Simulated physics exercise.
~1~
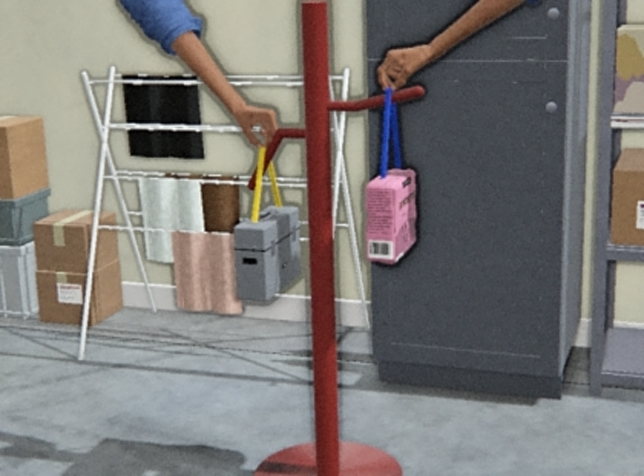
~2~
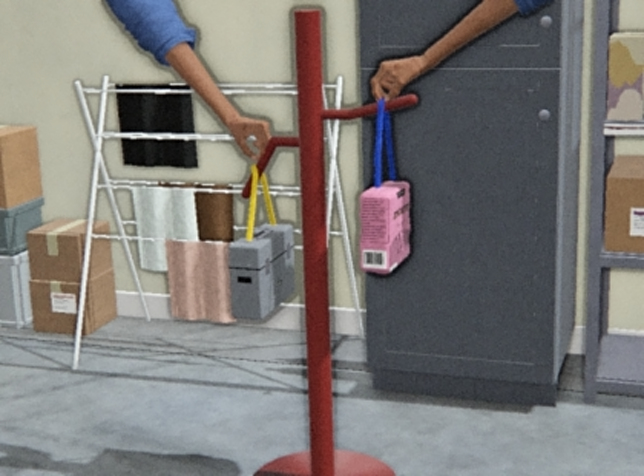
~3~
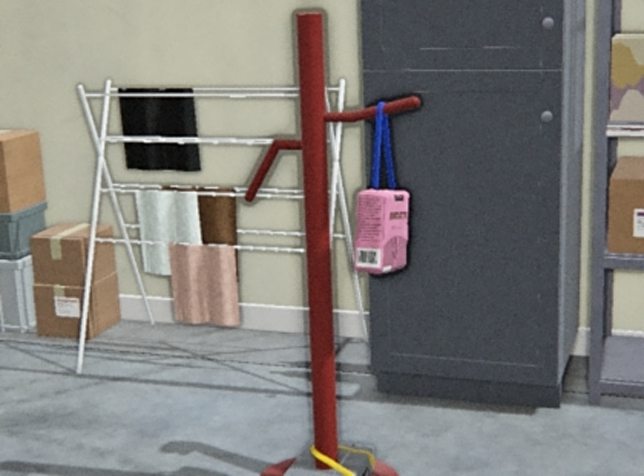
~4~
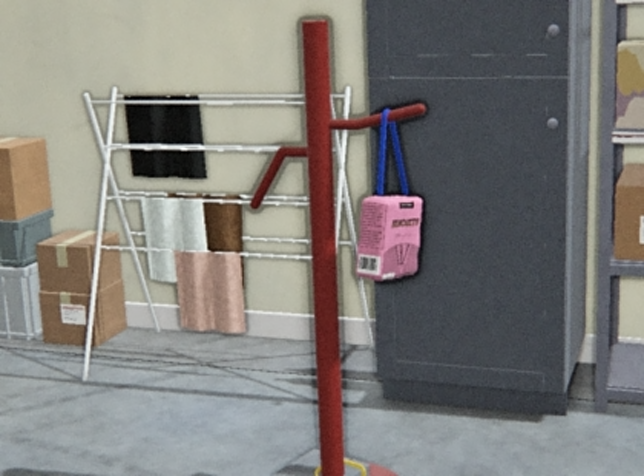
Two hands hung a grey case and a pink bag by their straps on the pegs of a red post, then let go. The case slipped off the bent left peg to the floor, while the bag stayed hanging on the right.
